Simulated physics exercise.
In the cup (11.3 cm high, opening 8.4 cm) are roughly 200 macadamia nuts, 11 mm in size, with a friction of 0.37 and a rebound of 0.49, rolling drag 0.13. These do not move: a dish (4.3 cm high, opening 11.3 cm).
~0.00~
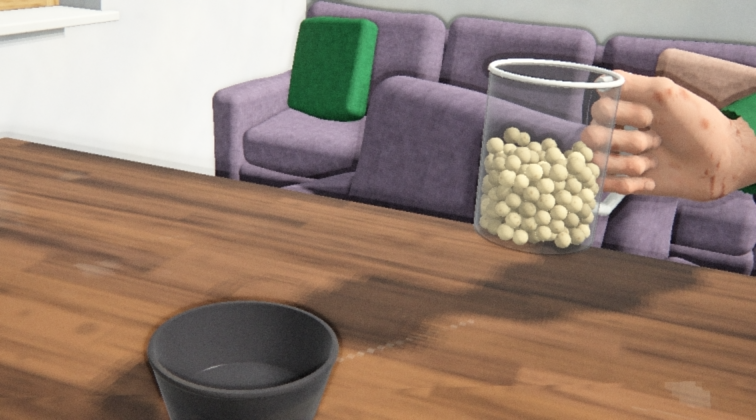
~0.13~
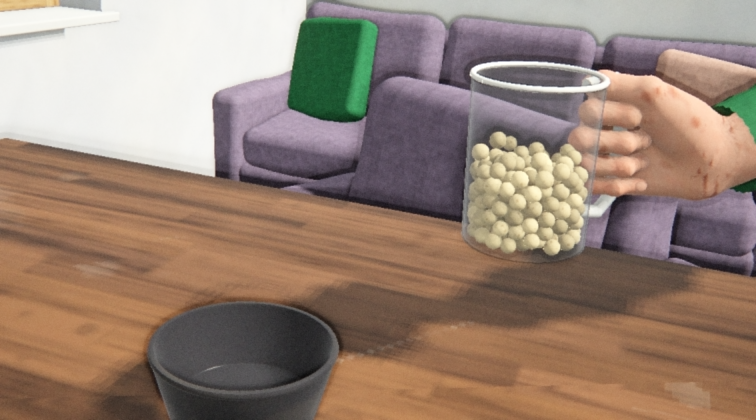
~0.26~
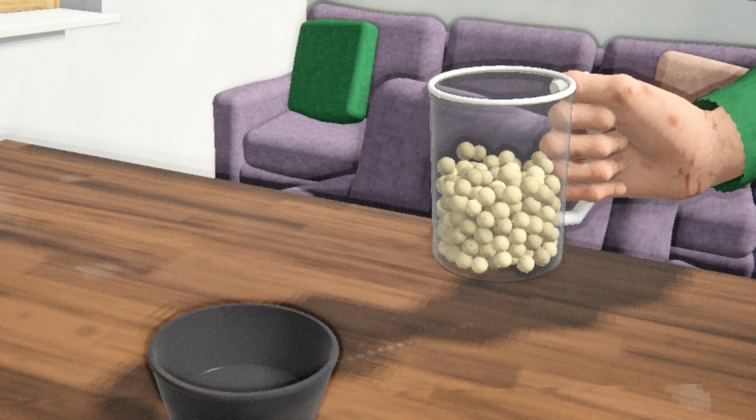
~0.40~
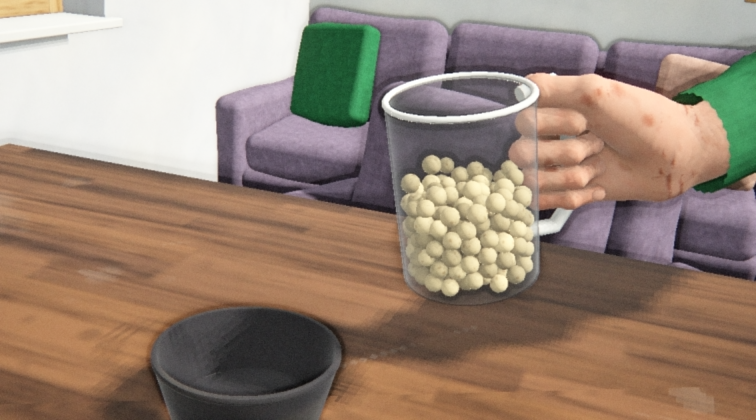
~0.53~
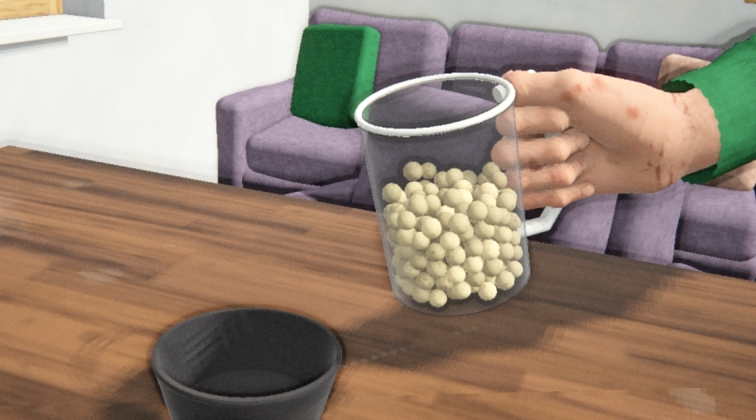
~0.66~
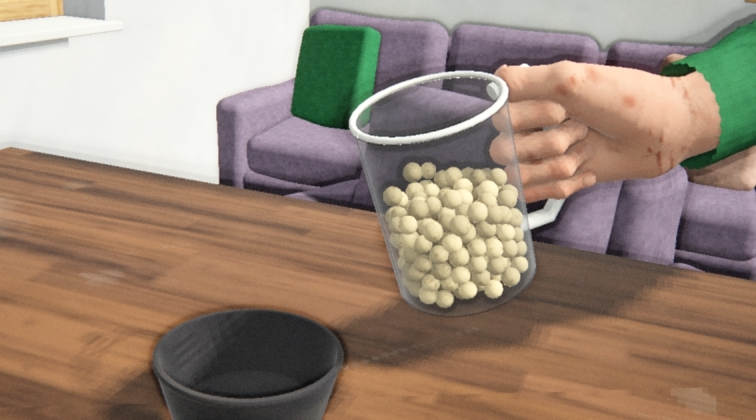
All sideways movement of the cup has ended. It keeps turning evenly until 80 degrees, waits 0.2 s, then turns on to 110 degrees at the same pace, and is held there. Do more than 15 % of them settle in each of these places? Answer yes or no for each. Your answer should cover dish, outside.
Dish - yes, outside everything - yes.
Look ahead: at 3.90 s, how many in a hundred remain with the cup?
Close to 50 per cent, I'd reckon.
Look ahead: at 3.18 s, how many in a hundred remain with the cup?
About 100 percent of the load.
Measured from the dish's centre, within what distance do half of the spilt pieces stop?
My estimate is close to 12 centimetres.
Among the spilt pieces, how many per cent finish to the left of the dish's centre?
Close to 10 in a hundred.
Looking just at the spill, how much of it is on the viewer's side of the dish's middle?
I'd put it at close to 90 percent of the spill.
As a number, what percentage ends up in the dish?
Estimate: About 35 %.
Then, at 1.63 s, tilt 52 degrees; cup 100 %; middle of all pieces near (470, 220).
After 2.44 s, tilt 79 degrees; cup 100 %; middle of all pieces near (471, 213).
After 3.18 s, tilt 93 degrees; cup 100 %; middle of all pieces near (471, 209).
Then, at 3.90 s, tilt 110 degrees; cup 50 %, outside 25 %, dish 20 %, in the air 10 %; middle of all pieces near (363, 337).
In the end, at 5.2 s, cup 0 %, outside 65 %, dish 35 %.
